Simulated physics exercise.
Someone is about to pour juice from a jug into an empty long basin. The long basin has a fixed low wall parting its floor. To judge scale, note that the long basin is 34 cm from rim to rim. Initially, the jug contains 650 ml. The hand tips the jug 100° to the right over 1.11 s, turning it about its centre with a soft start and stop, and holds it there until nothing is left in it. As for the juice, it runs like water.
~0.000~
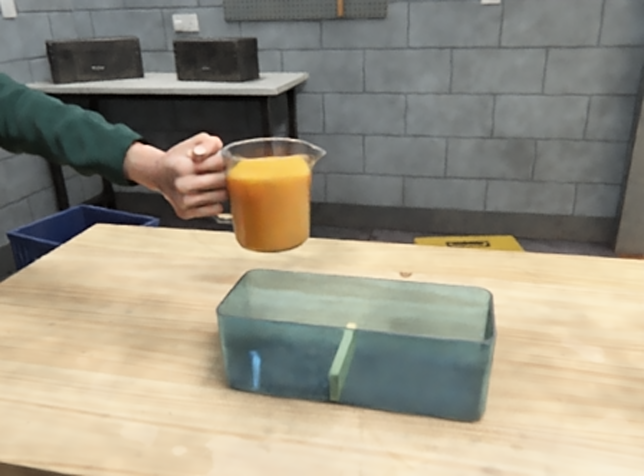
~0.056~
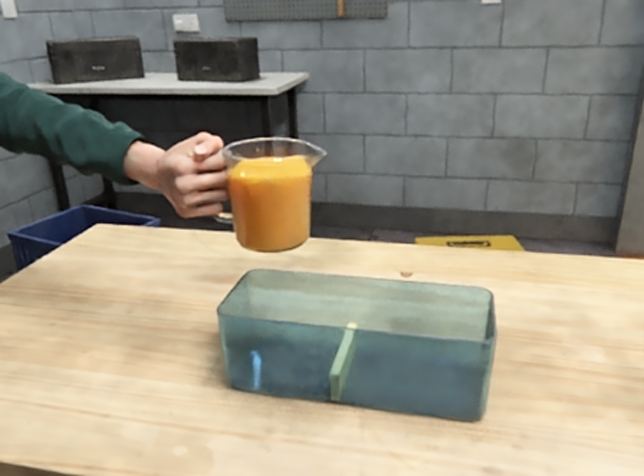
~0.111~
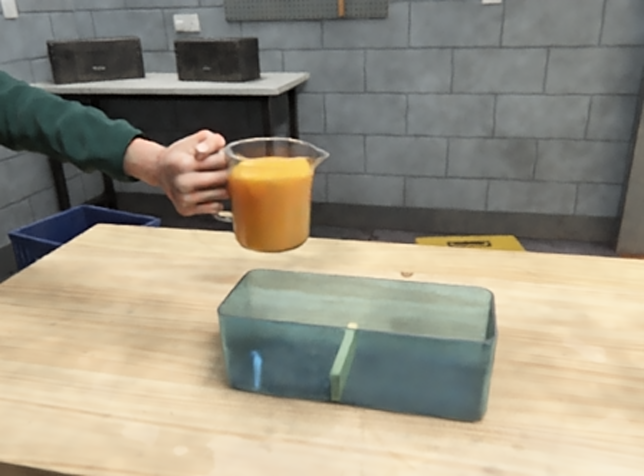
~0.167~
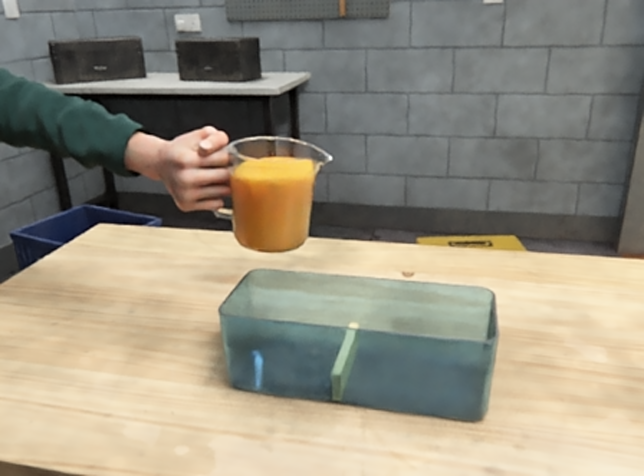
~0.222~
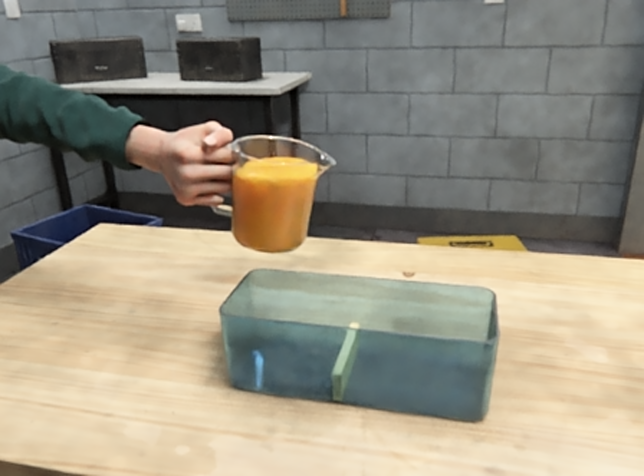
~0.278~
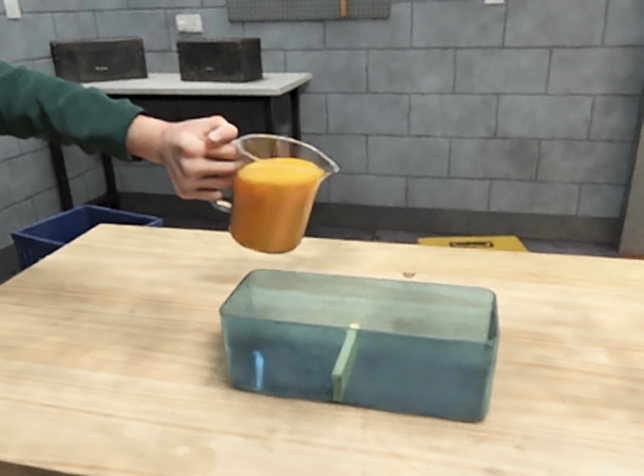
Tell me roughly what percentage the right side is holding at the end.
At the end it holds about 94 per cent.
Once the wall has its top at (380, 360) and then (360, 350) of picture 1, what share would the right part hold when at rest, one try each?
Roughly 55 per cent, then 80 per cent.
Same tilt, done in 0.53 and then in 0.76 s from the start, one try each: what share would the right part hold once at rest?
Near 90 in a hundred on the first go and near 90 in a hundred on the second.
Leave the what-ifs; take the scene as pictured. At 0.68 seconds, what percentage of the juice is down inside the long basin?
Near 5 in a hundred.
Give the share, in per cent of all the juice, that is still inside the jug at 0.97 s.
Near 28 in a hundred.
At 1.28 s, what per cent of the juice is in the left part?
Left share: Approx. 4 %.
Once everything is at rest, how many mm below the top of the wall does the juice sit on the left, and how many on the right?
About 38 mm on the left, about 14 mm on the right.
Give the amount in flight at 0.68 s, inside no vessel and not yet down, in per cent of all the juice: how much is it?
Near 16 per cent of it all.
By 0.68 s the tilt is 67° and 79 per cent is still to pour, 0 is left of the wall and 5 right of it.
By 0.97 s the tilt is 96° and 27 per cent is still to pour, 1 is left of the wall and 53 right of it.
By 1.28 s the tilt is 100° and 3 per cent is still to pour, 4 is left of the wall and 89 right of it.
By 1.61 s the tilt is 100° and 0 per cent is still to pour, 5 is left of the wall and 94 right of it.
At rest 6 per cent lies left of the wall, 94 right of it and 1 outside.
